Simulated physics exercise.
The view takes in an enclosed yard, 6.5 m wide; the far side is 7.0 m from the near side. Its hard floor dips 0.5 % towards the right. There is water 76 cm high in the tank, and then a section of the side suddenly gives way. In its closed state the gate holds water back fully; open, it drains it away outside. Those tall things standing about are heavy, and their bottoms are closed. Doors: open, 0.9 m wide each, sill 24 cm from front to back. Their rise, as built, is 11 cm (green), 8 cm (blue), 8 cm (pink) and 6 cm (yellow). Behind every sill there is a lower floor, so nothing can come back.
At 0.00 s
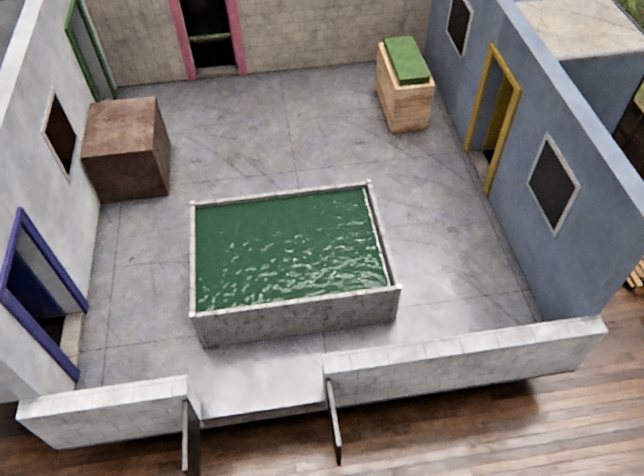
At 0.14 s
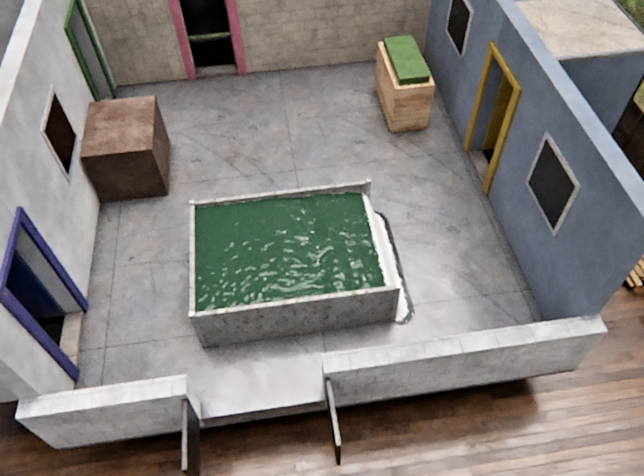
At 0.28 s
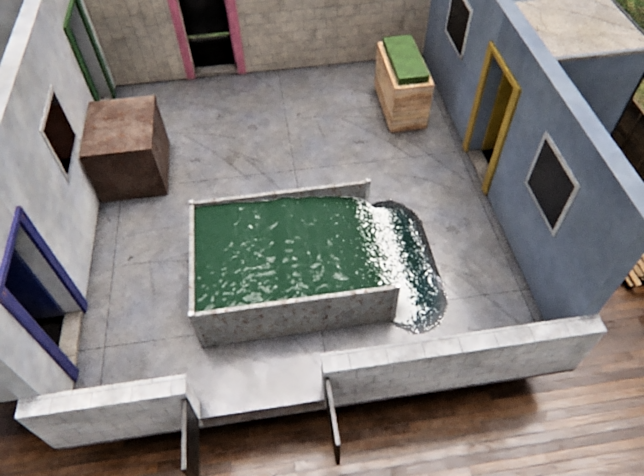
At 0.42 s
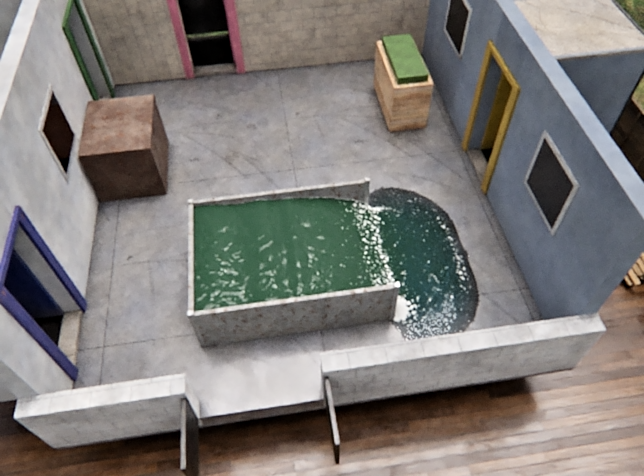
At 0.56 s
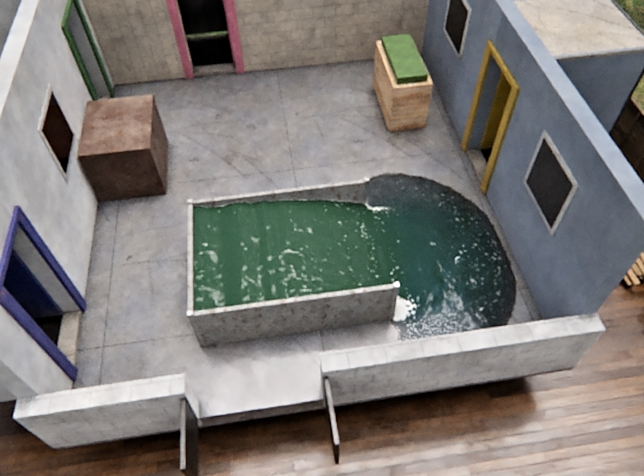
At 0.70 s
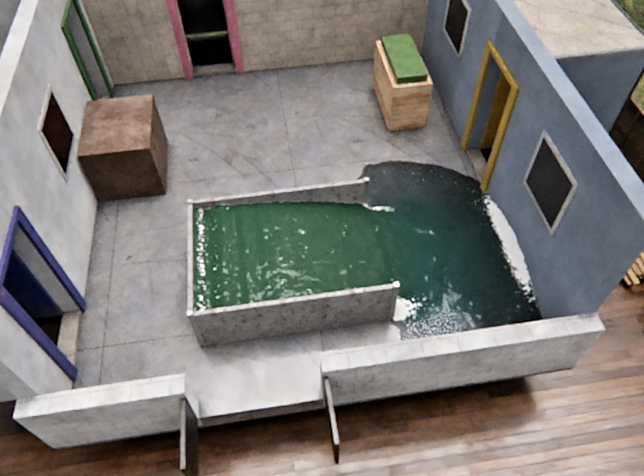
At the start, a walled yard holds a rectangular tank of green water, with a brown block and a green-topped crate nearby. The tank's right side opens and water pours out, foaming onto the grey floor. The dark pool spreads rightward, reaching the blue wall near the yellow door frame.
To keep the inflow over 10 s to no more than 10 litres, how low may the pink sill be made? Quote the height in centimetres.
No lower than about 7 cm.
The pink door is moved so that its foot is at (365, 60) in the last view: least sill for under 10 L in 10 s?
Roughly 15 cm, give or take.
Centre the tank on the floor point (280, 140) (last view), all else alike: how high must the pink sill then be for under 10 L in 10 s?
Roughly 8.5 cm is needed.
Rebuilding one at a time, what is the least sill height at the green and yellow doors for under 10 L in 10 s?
Some 16 cm for green, some 26 cm for yellow.
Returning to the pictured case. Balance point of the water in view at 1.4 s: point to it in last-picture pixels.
(365, 267), roughly.
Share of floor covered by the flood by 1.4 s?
Roughly 20 percent of the floor.
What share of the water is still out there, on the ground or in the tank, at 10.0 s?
Something near 84 out of a hundred parts.
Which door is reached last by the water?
Final door: Green.
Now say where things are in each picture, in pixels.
The tank at (289, 246) is whole and still, 76 cm deep; the pink door at (209, 33) is dry, in the first frame.
Water pours out at (378, 253) and has run 0.3 m, to (408, 309); about 7 cm deep outside, 76 cm at the back, in the second frame.
Water pours out at (377, 255) and has run 0.8 m, to (430, 264); about 13 cm deep outside, 76 cm at the back, in the third frame.
The front is at (472, 292), 1.3 m from the gap at (376, 256); 3.1 m2 of floor is wet, 76 cm left at the back, in the fourth frame.
The front is at (501, 253), 2.0 m from the gap at (376, 256); 5.3 m2 of floor is wet, 75 cm left at the back, in the fifth frame.
The front is at (482, 187), 2.2 m from the gap at (375, 256); 6.9 m2 of floor is wet, 68 cm left at the back; 4.5 m in a straight line remain to the pink door at (206, 31), in the sixth frame.
After 1.4 s water covers 20 % of the floor, deepest (56 cm) near (549, 334); it has not reached the pink door.
After 3.0 s water covers 35 % of the floor, deepest (45 cm) near (423, 58); it has not reached the pink door.
After 10.0 s water covers 100 % of the floor, deepest (15 cm) near (106, 142); 13 cm at the pink door, 6 litres in over its 8 cm sill.
At the pink door as built, the water arrived by 4.4 s and peaked near 13 cm at 10.0 s.
Run again over the same 10 s with other heights there, 17 litres in over 5.5 cm, 7 litres over 7.5 cm. The limit of 10 litres is kept from about 7 cm up.
